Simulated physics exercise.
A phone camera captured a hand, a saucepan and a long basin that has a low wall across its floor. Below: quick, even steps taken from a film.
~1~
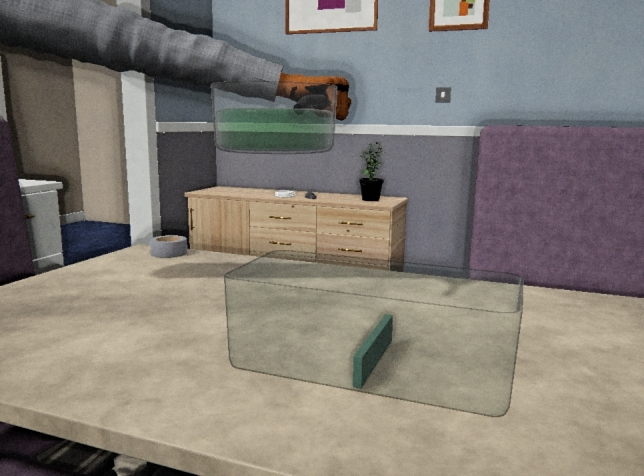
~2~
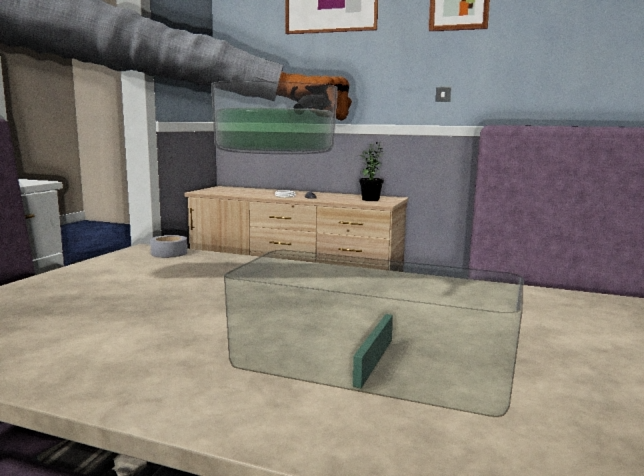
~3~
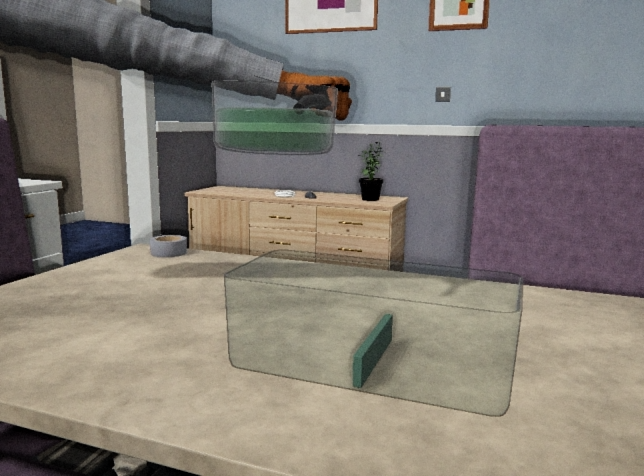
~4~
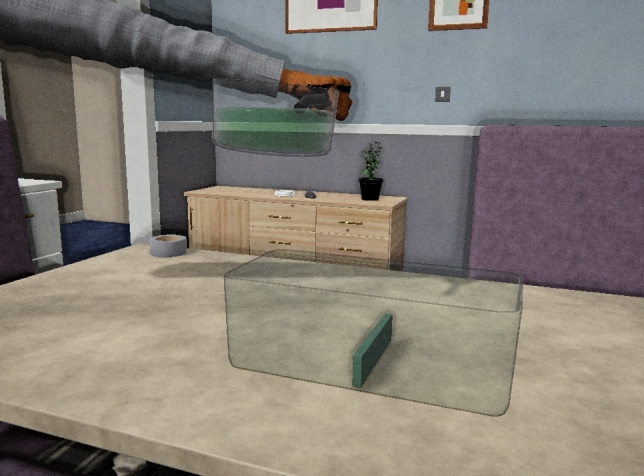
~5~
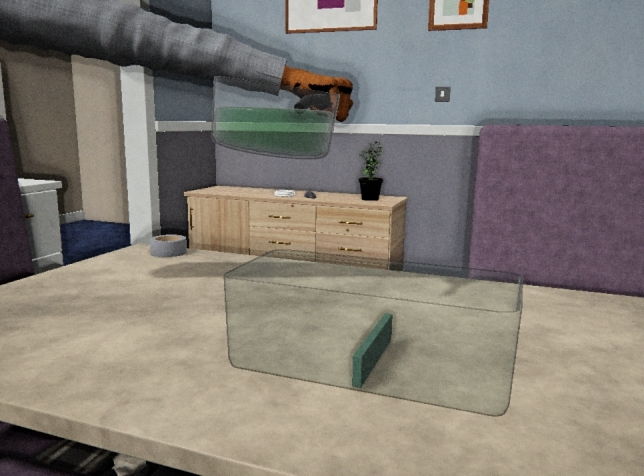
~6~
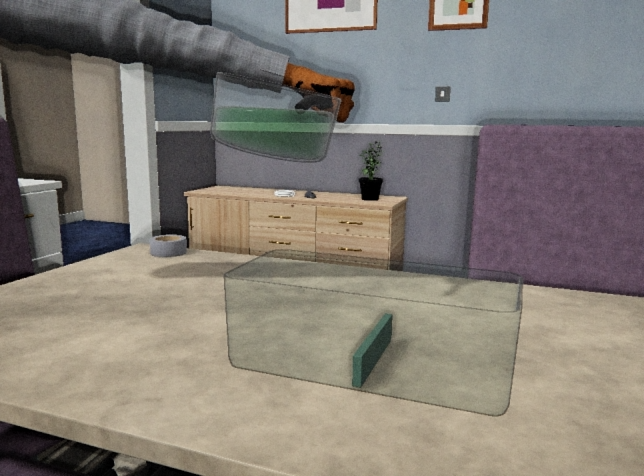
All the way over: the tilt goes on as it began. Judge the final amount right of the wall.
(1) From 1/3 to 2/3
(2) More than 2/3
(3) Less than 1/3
From 1/3 to 2/3.
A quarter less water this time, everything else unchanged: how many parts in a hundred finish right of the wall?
Close to 35 per cent, more or less.
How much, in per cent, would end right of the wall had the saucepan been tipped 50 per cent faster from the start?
Roughly 40 percent.
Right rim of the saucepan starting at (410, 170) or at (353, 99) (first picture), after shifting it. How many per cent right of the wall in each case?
You'd get around 95 per cent and then around 65 per cent.
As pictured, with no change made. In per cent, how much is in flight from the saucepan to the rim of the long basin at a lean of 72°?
Roughly 35 in a hundred.
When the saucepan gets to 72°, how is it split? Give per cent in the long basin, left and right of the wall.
0 % left, 0 % right.
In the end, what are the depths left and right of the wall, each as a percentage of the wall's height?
Once it is still, the left part shows 40 per cent and the right part 40.
A moment on, the saucepan is tipped part way and 62 per cent is still to pour, 2 is left of the wall and 0 right of it.
Next, the saucepan is tipped right over and 12 per cent is still to pour, 21 is left of the wall and 50 right of it.
Then the saucepan is tipped right over and 1 per cent is still to pour, 44 is left of the wall and 52 right of it.
Later the saucepan is tipped right over and 0 per cent is still to pour, 46 is left of the wall and 53 right of it.
In the end 46 per cent lies left of the wall, 53 right of it and 1 outside.
